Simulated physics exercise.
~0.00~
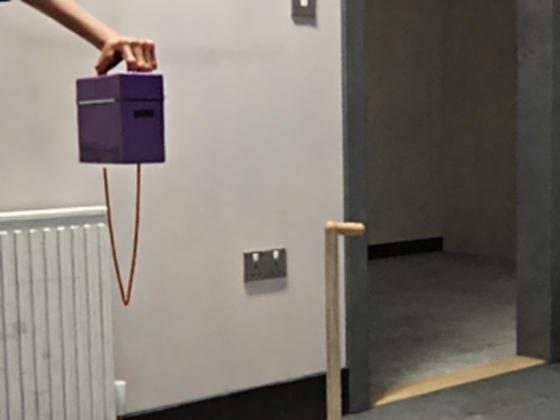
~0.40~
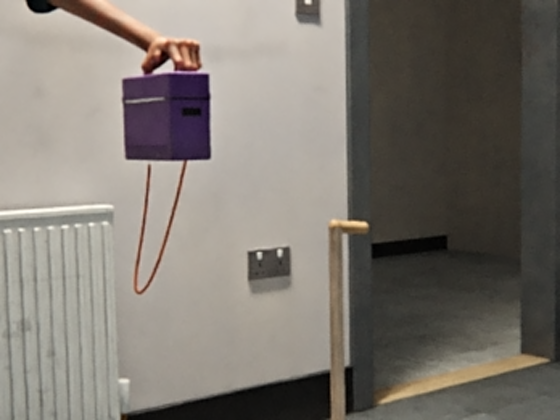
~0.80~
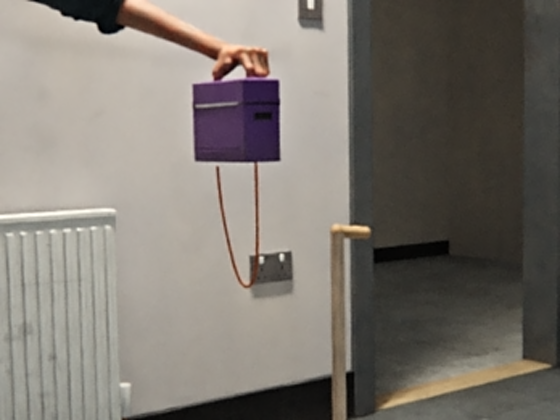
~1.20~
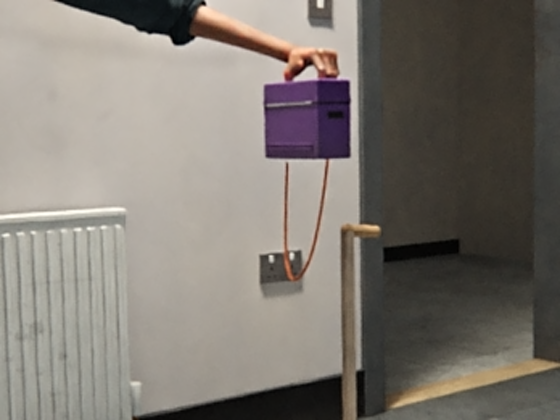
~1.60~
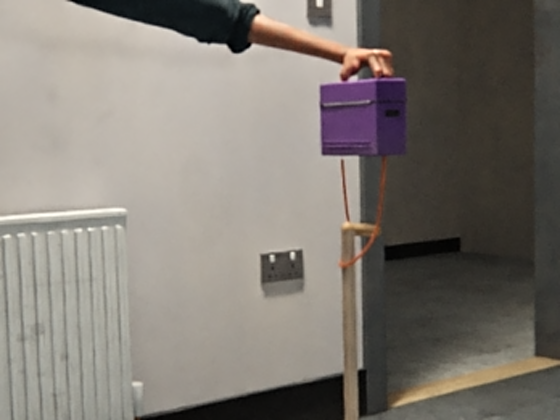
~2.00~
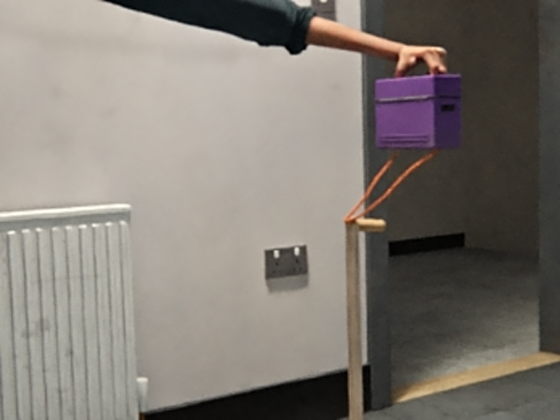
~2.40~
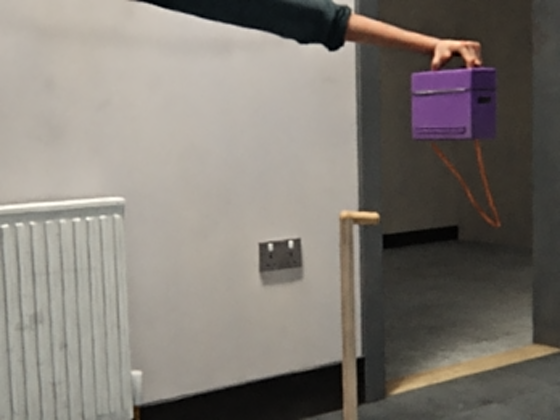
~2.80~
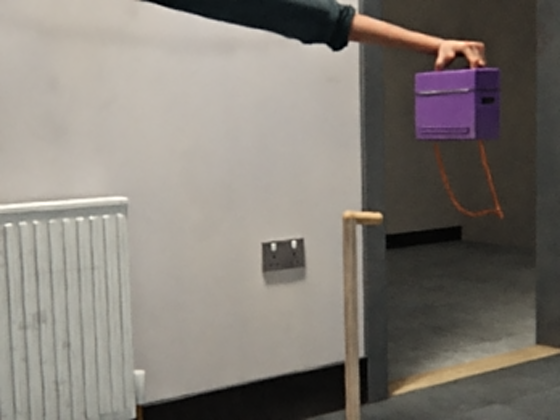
A hand carries a purple case right, its hanging cord brushing past the hooked post.
